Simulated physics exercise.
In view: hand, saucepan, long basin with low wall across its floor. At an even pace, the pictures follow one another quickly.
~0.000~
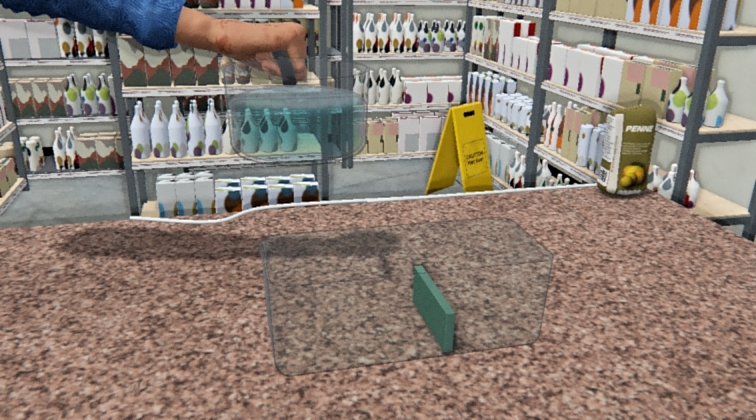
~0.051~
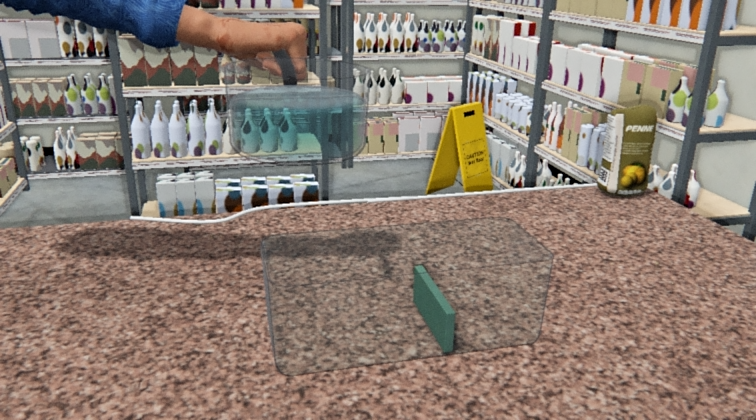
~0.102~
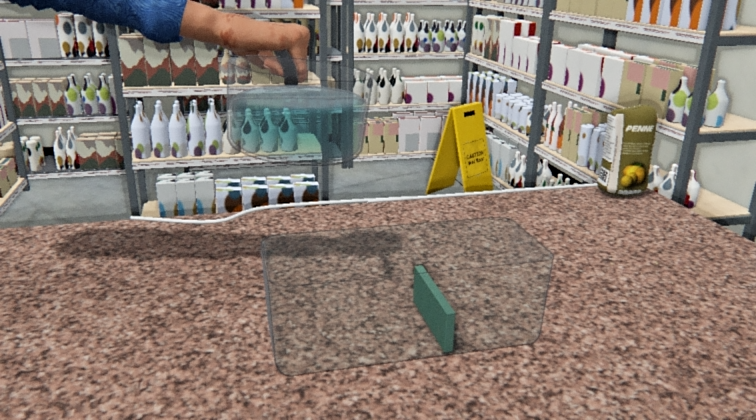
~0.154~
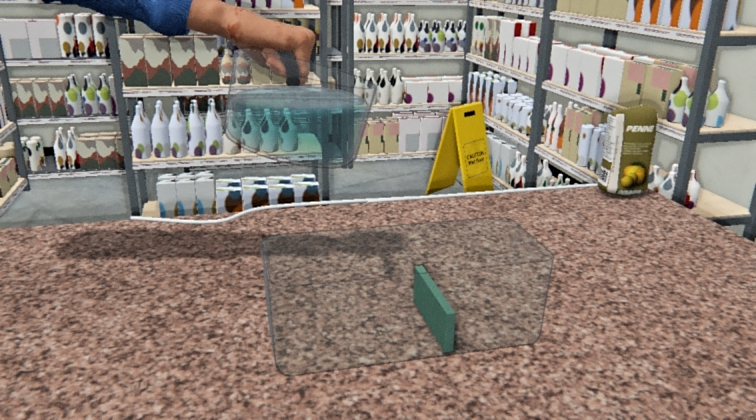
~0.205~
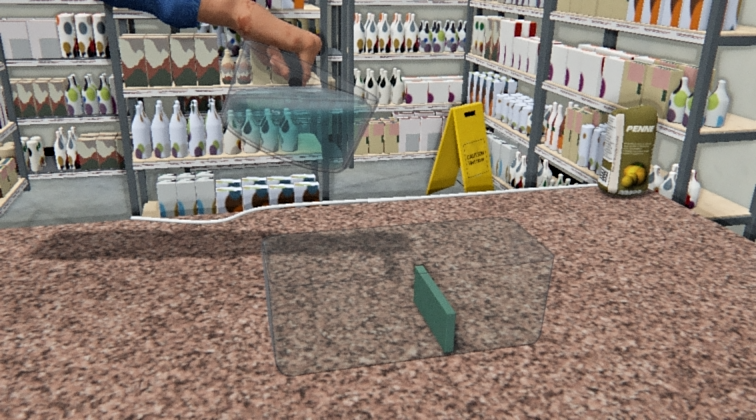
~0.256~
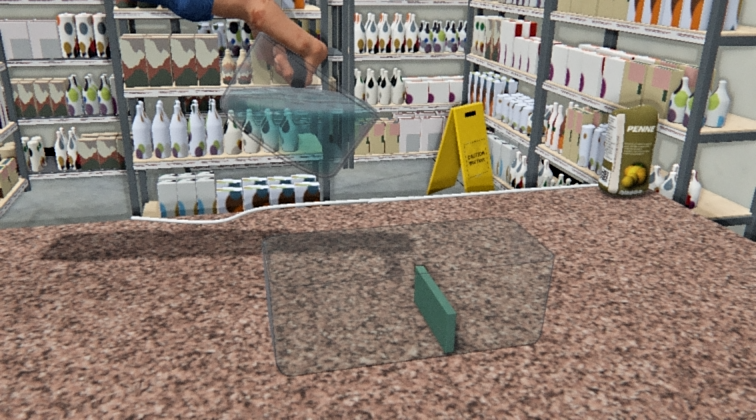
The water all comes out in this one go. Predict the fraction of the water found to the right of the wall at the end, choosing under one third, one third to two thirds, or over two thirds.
Prediction: Under one third.
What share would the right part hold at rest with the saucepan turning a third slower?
About 15 per cent.
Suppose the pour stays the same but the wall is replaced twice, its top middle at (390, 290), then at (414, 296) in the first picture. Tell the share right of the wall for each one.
About 65 % for the first and about 35 % for the second.
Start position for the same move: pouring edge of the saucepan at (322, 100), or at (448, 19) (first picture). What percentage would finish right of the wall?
In order: Close to 10 and 85 percent.
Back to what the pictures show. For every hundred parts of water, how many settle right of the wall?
About 5 per cent.
A moment on, the saucepan is tipped on its side and 34 per cent is still to pour, 15 is left of the wall and 0 right of it.
Next, the saucepan is tipped right over and 8 per cent is still to pour, 78 is left of the wall and 4 right of it.
Then the saucepan is tipped right over and 0 per cent is still to pour, 77 is left of the wall and 7 right of it.
Later the saucepan is tipped right over and 0 per cent is still to pour, 82 is left of the wall and 7 right of it.
At rest 83 per cent lies left of the wall, 7 right of it and 10 outside.
